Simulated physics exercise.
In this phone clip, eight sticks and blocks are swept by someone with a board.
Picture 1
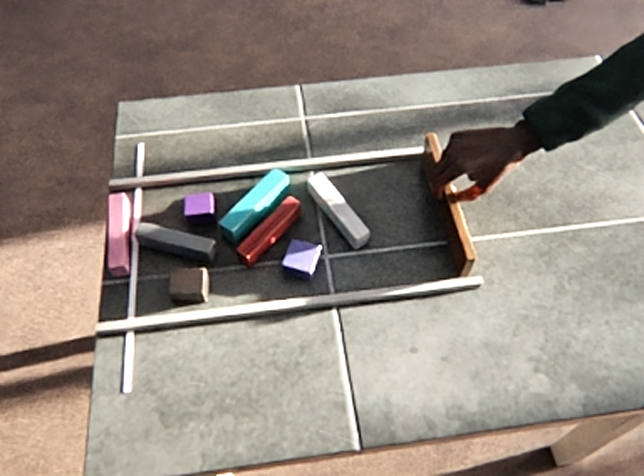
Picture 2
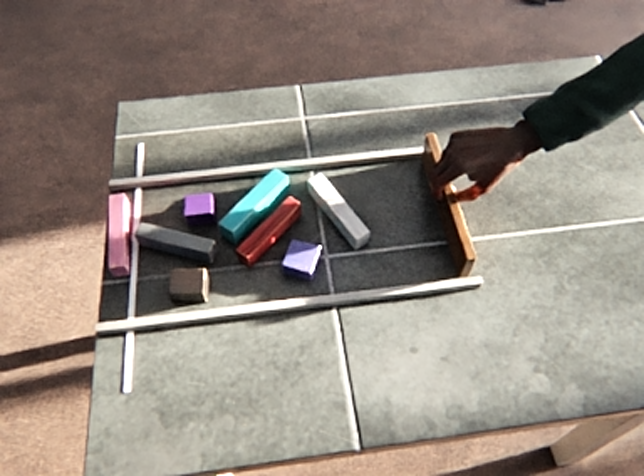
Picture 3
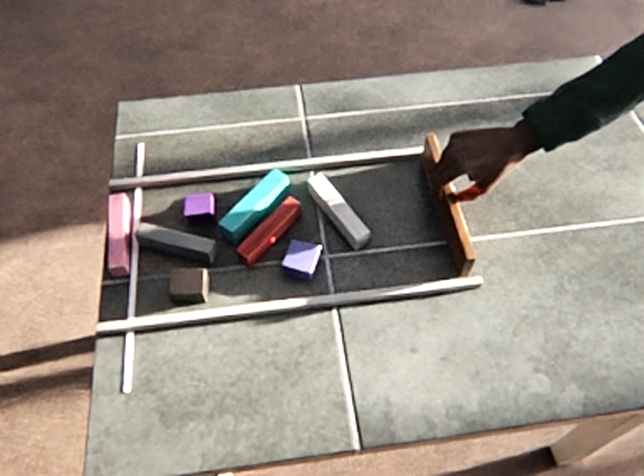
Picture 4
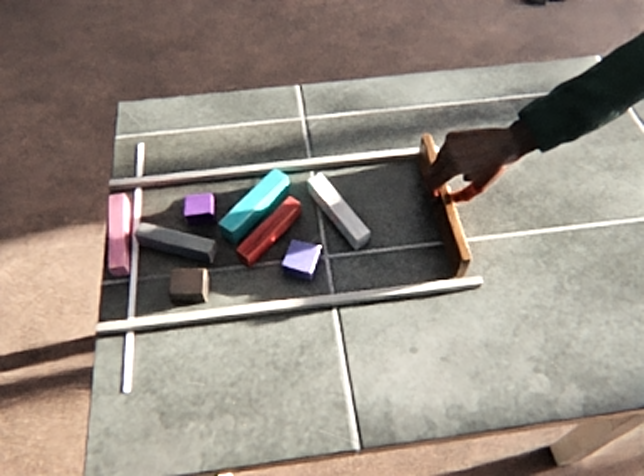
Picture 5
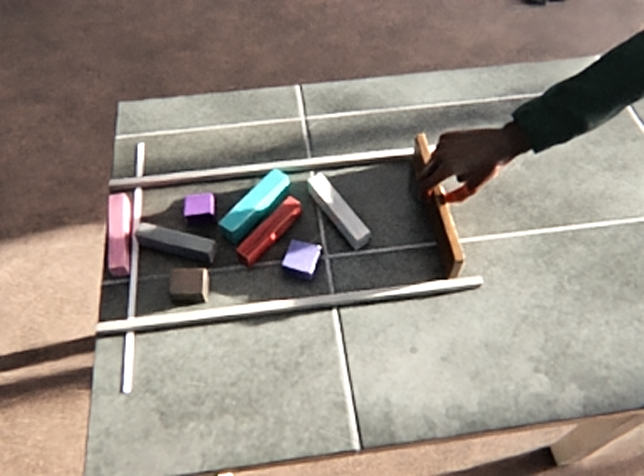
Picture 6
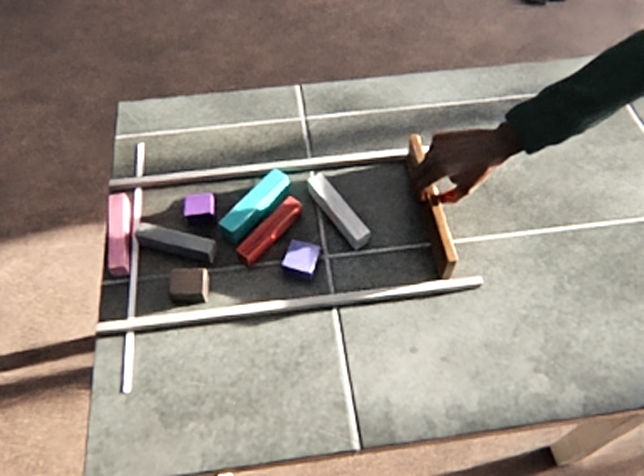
On a grey tiled tabletop above a brown floor, seen from a raised, steady viewpoint, pale strips border a darker area. Inside are turquoise and red sticks, a white bar, a grey stick, a dark block and two purplish-blue blocks, with a pink bar at the left edge. A dark-sleeved hand at right holds a wooden board upright, then slides it slightly left while the pieces stay still.
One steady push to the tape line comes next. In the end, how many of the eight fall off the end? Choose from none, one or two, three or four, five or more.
Final count: Five or more.
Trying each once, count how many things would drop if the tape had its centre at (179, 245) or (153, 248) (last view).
The counts would come to 2 and 4.
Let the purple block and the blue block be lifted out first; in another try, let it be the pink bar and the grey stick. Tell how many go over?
The number is 4 for the first case and 4 for the second.
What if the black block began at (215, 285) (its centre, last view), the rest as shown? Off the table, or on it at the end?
That black block heads down.
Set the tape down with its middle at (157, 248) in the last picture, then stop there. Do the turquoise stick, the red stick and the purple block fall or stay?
The turquoise stick: It is still there. The red stick: It is still there. The purple block: It is gone.
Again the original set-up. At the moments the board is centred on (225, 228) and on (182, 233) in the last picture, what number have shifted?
Counts: 8 / 8.
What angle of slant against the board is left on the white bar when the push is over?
It measures close to 0 degrees.
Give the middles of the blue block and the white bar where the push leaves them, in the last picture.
Final positions - blue block around (108, 291), white bar around (125, 233).
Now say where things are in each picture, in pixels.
In the first frame, pink bar (119, 234); grey stick (176, 243); black block (189, 286); board (446, 203); tape (135, 250).
In the second frame, grey stick (176, 243); blue block (302, 260).
In the third frame, black block (189, 286); board (446, 203).
In the fourth frame, pink bar (119, 234); turquoise stick (255, 206).
In the fifth frame, grey stick (176, 243); white bar (338, 211).
In the sixth frame, pink bar (119, 234); grey stick (176, 243); black block (189, 286); board (429, 205); tape (135, 250).
Soon after, none off yet; pink bar at rest near (119, 234); grey stick at rest near (176, 243); black block at rest near (189, 286).
In the end, the number that fall off is five or more; gone, red stick, turquoise stick, purple block, black block, grey stick and pink bar.
